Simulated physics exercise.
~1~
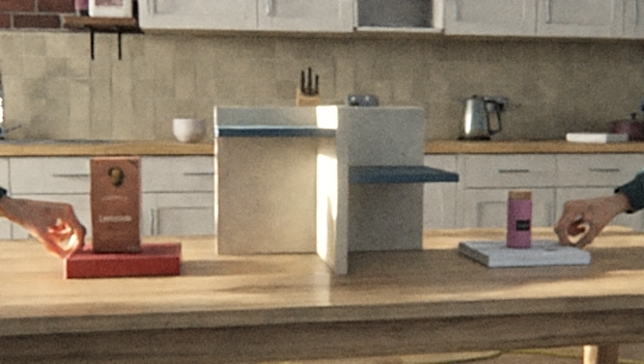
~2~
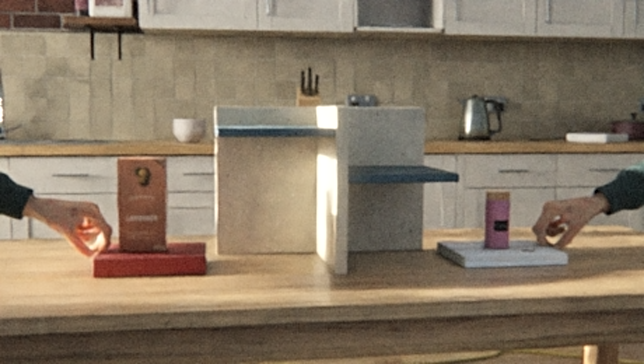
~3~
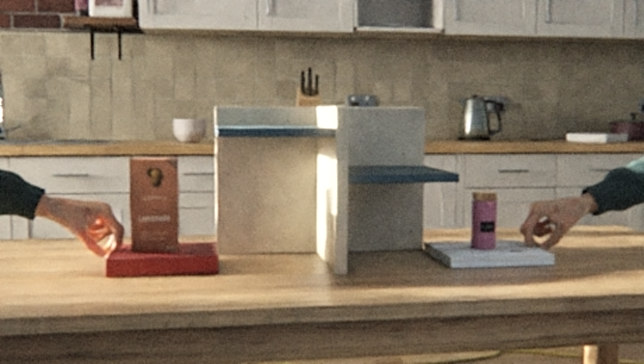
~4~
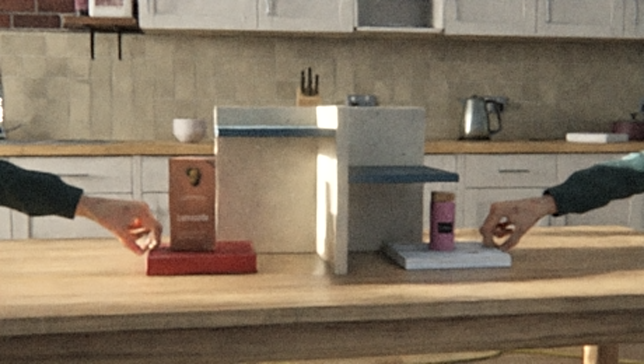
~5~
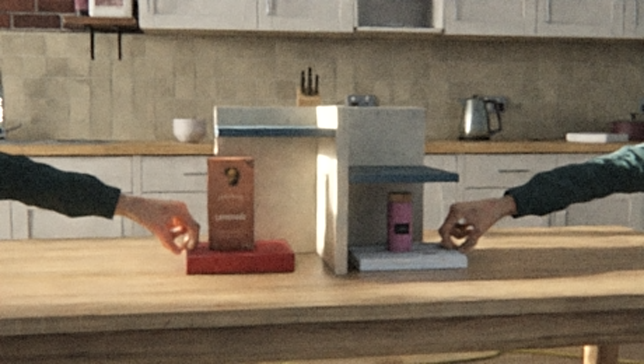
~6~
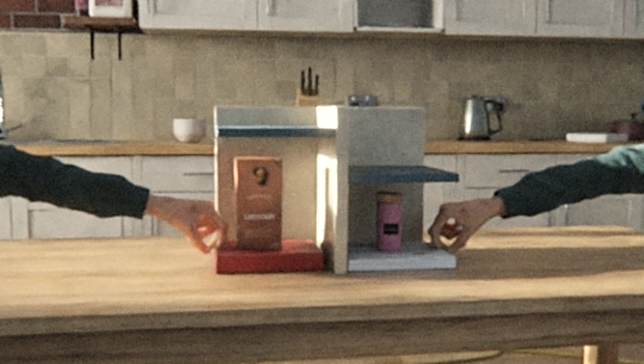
A red tray carrying an upright orange carton and a white board carrying a pink shaker sit at opposite ends of a wooden kitchen table, seen from a still, front-on view. Between them stands a pale stand with a central divider and two blue shelves, the left one higher. A hand at each side pushes its carrier inward, the red tray going right and the white board left. Both items ride along upright as the carriers near the stand. The shaker passes beneath the lower right shelf, and the carton slides under the left one. Finally both stand beneath the shelves, hands still beside the carriers.
